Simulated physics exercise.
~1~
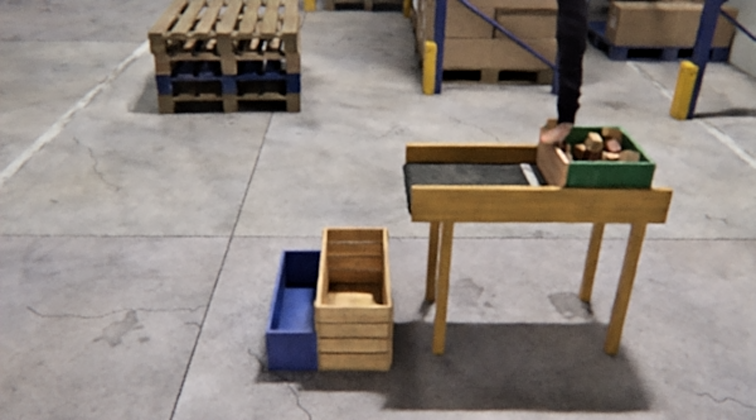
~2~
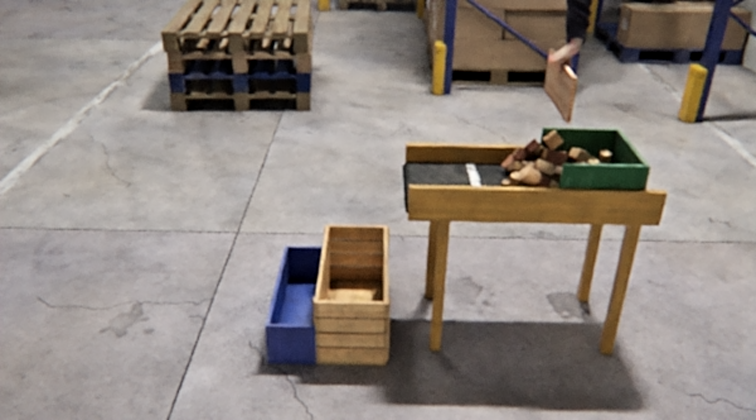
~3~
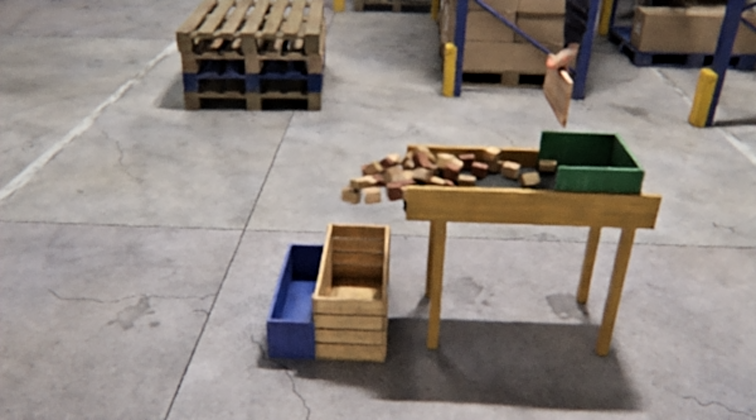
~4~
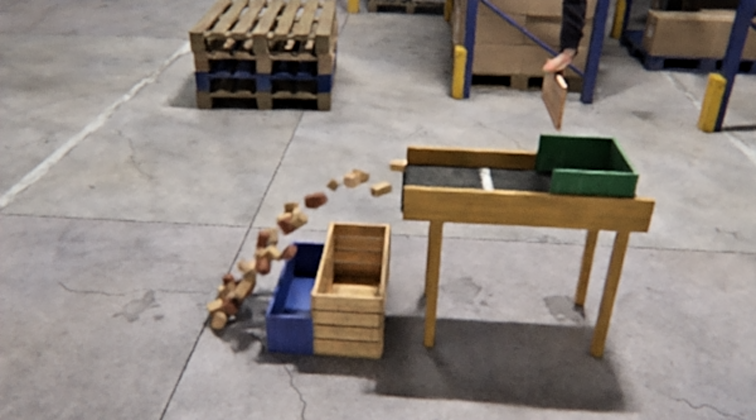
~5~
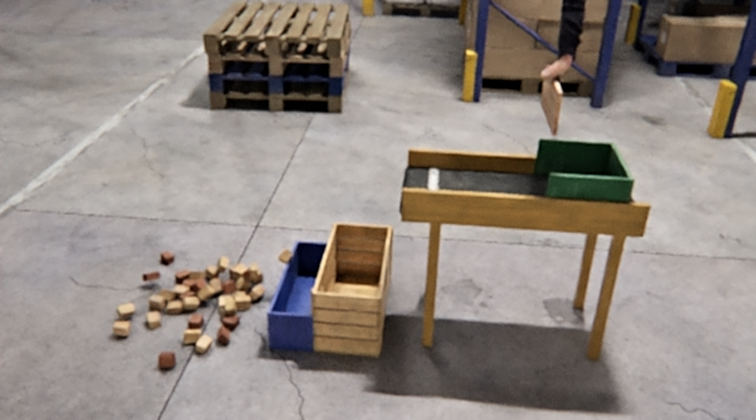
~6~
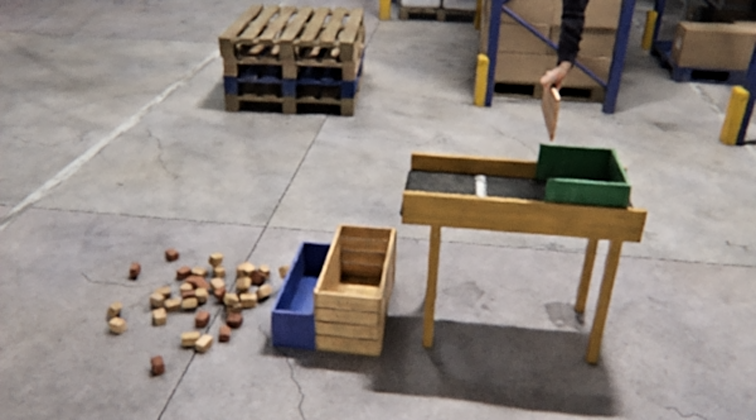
A hand lifts a wooden gate from the side of a green pen on a small conveyor table with a black belt, in a concrete-floored warehouse seen from slightly above. Pallets and racking stand behind, and a long wooden box and a blue box sit on the floor to the left. The belt carries a heap of small tan and reddish wooden blocks leftward out of the pen. They fly off the end in a stream, arc over both boxes and drop beyond the blue one. The blocks scatter and settle on the floor at left, leaving the pen empty.
